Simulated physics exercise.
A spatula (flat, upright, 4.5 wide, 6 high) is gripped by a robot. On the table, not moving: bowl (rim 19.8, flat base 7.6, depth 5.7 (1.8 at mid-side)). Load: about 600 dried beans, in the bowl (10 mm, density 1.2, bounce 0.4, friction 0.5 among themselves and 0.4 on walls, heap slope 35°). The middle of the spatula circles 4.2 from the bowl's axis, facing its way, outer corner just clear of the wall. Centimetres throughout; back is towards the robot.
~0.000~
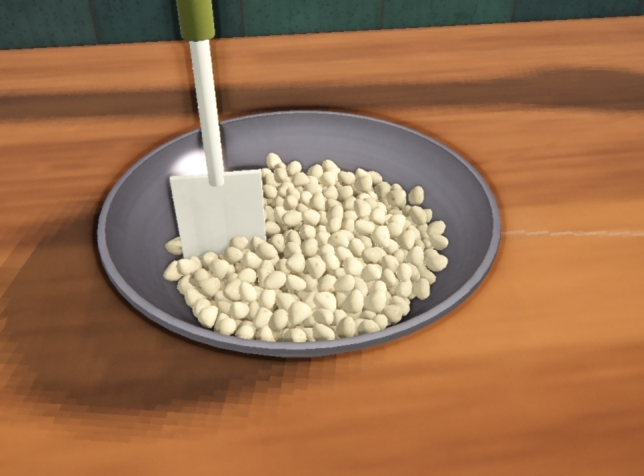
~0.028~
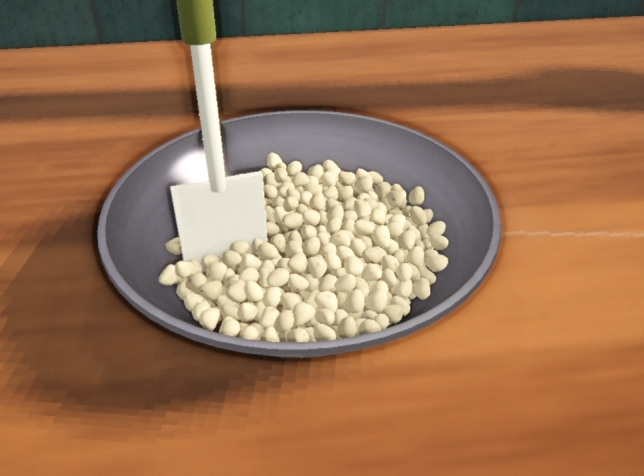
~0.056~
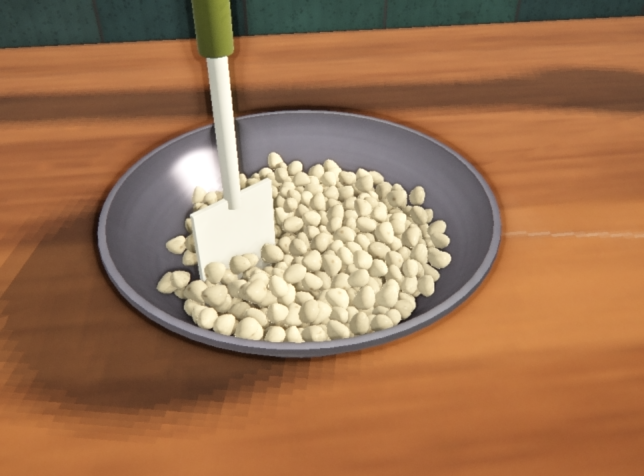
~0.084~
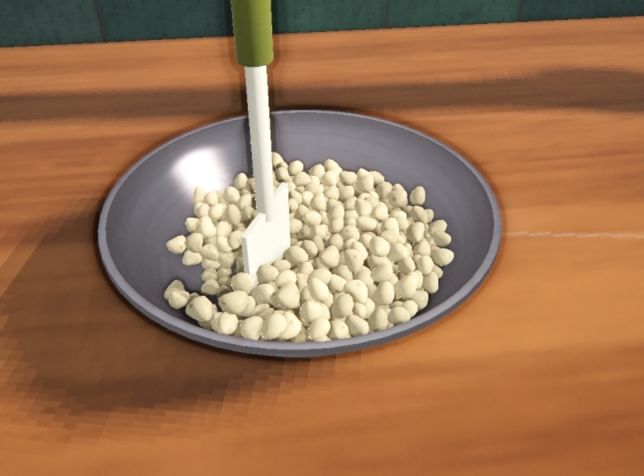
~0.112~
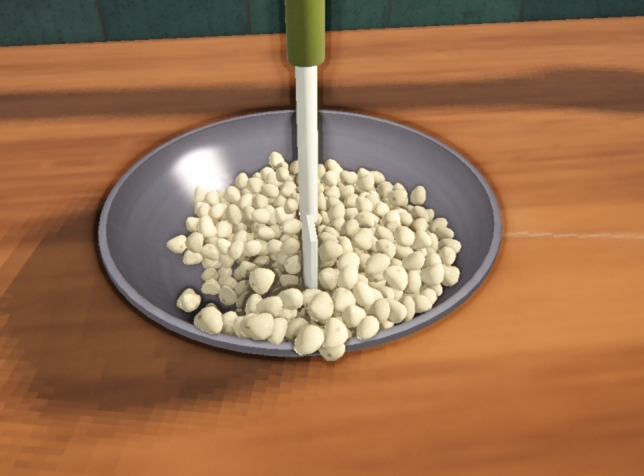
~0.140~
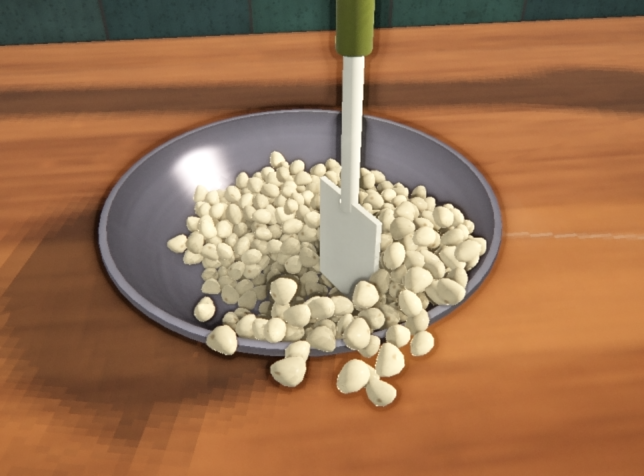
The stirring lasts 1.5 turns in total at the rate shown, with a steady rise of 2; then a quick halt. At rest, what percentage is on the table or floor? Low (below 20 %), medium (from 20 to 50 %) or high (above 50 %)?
Answer: Medium; from 20 to 50 % of the dried beans finish on the table or floor.
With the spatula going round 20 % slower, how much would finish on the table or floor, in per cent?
Then about 25 per cent.
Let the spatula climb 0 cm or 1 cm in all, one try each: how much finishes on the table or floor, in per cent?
About 50 and 40 per cent.
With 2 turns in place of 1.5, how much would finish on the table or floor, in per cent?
In that case some 40 per cent.
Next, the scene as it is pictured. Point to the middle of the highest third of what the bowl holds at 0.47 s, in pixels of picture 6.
At about (283, 252).
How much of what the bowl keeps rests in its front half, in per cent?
Roughly 50 per cent.
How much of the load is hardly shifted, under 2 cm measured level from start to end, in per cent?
Some 25 per cent.
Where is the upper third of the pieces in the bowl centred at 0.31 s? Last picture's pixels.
At about (268, 157).
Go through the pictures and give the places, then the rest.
Spatula neck at (212, 148), 0° round; upper third of the load around (313, 230), from x 175 to 440, top at y 165; 595 in the bowl, in the first picture.
Spatula neck at (214, 153), 10° round; upper third of the load around (311, 233), from x 170 to 440, top at y 165, in the second picture.
Spatula neck at (229, 169), 35° round; upper third of the load around (312, 250), from x 170 to 440, top at y 160, in the third picture.
Spatula neck at (263, 181), 62° round; upper third of the load around (319, 258), from x 175 to 440, top at y 160; 593 in the bowl, 2 in flight or on the tool, in the fourth picture.
Spatula neck at (308, 182), 89° round; upper third of the load around (349, 259), from x 180 to 450, top at y 160; 589 in the bowl, 6 in flight or on the tool, in the fifth picture.
Spatula neck at (350, 171), 117° round; upper third of the load around (388, 245), from x 180 to 475, top at y 160; 581 in the bowl, 14 in flight or on the tool, in the sixth picture.
After 0.31 s, 278° round, highest piece 9 above the table; 461 in the bowl, 58 on the table or floor, 76 in flight or on the tool.
After 0.47 s, 80° round, highest piece 8 above the table; 401 in the bowl, 173 on the table or floor, 21 in flight or on the tool.
After 0.76 s, 180° round, highest piece 5 above the table; 396 in the bowl, 199 on the table or floor.
After 1.46 s, 180° round, highest piece 5 above the table; 396 in the bowl, 199 on the table or floor.
At rest, 396 in the bowl, 199 on the table or floor. That is 33 % on the table or floor.
